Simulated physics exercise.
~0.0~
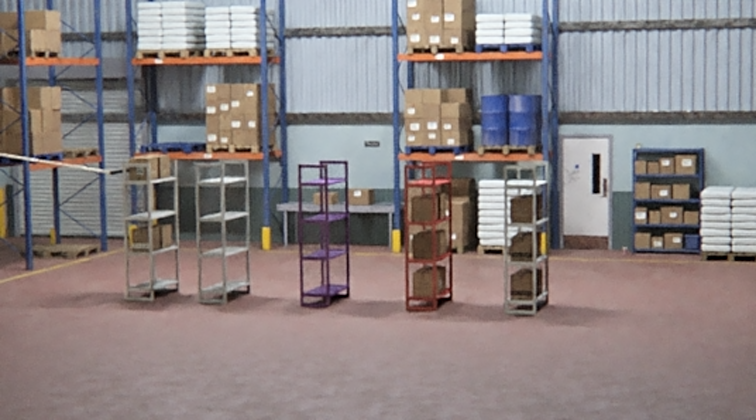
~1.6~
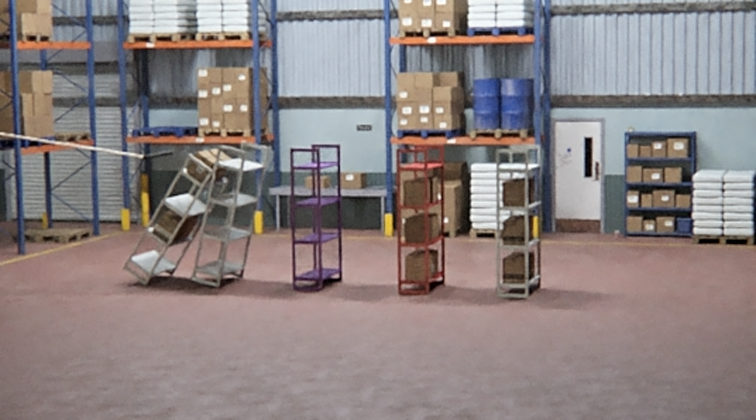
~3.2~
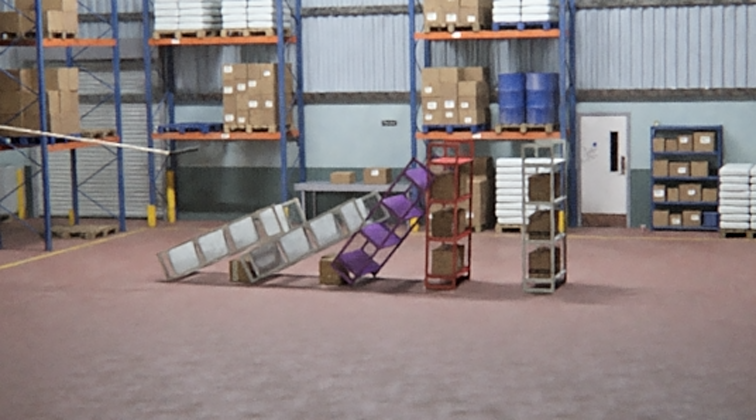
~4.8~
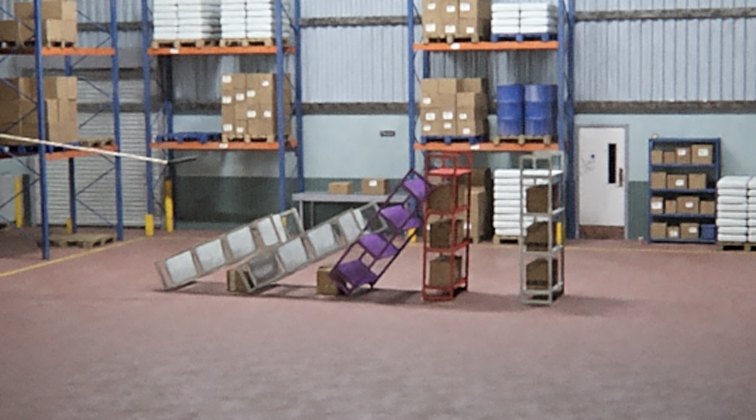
A long pale pole reaches in from the left toward a row of five freestanding shelving units on a warehouse floor, seen from the front by a slightly swaying camera. Two grey units stand at left, a purple one in the middle, then a red one and another grey one holding boxes, with tall loaded racks behind. The leftmost unit tips right into its grey neighbour, and both topple over, with boxes ending up on the floor. The purple unit tilts right and comes to rest leaning against the red one. The red unit and the far-right grey unit stay standing.
